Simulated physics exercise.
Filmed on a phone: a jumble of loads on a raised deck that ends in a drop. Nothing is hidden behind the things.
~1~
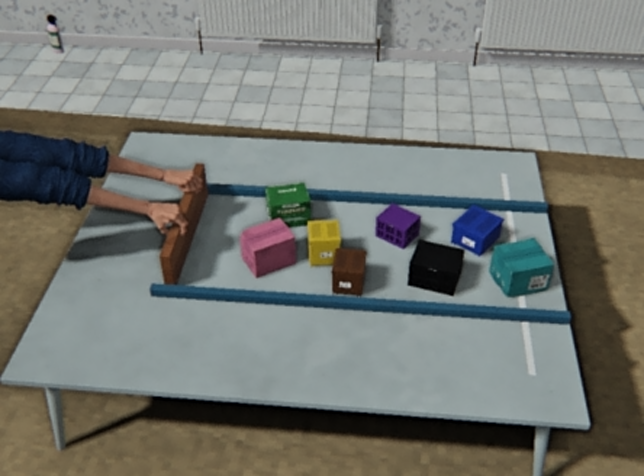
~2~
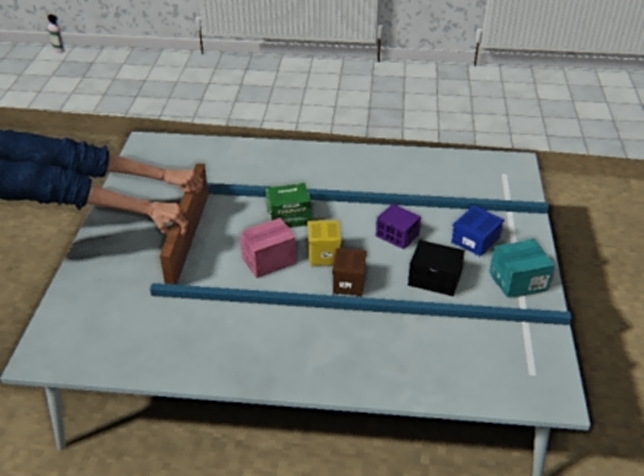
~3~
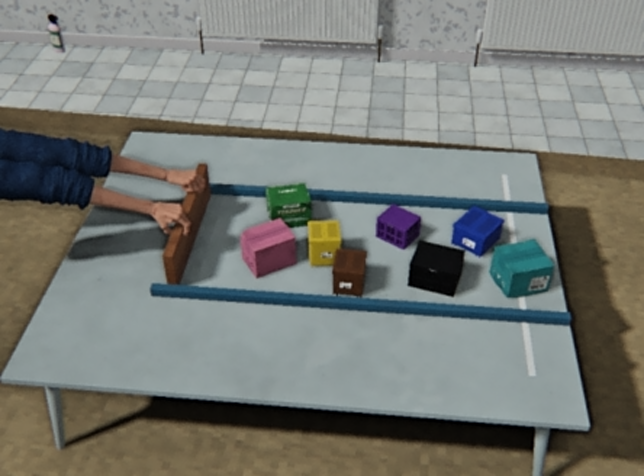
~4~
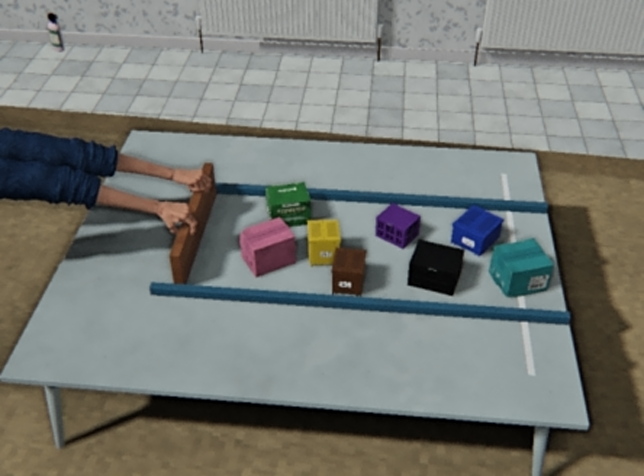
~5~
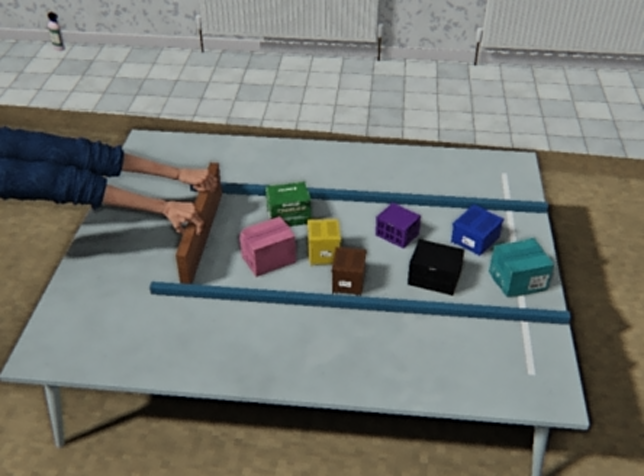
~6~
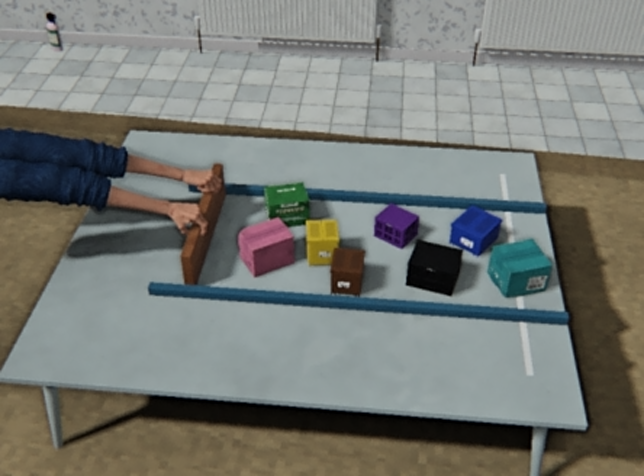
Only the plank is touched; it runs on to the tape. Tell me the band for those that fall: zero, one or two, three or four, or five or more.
Here the number that fall off is five or more.
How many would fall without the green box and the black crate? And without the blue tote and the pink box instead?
First 3, then 3.
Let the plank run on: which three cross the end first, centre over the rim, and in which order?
The order is the turquoise parcel, then the blue tote, then the black crate.
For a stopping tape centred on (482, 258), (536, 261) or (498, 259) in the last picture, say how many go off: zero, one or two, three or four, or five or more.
Taking them in turn, one to two; 5 or more; three or four.
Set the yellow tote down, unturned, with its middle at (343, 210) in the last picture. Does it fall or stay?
Then it comes down.
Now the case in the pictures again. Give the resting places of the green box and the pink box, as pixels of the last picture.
The green box stops around (534, 224); the pink box around (543, 269).
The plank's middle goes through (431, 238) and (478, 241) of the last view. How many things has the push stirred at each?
At the one place 8, at the other 8.
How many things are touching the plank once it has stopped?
3 of them.
A little later, none off yet; turquoise parcel at rest near (519, 269); blue tote at rest near (475, 231); black crate at rest near (434, 268).
Next, none off yet; turquoise parcel at rest near (519, 269); blue tote moving near (478, 232); black crate shifted a little near (456, 271).
Later still, none off yet; turquoise parcel tilted a little near (580, 277); blue tote shifted well along near (551, 240); black crate shifted well along near (530, 282).
When it is over, the number that fall off is five or more; down, yellow tote, purple crate, black crate, blue tote and turquoise parcel.
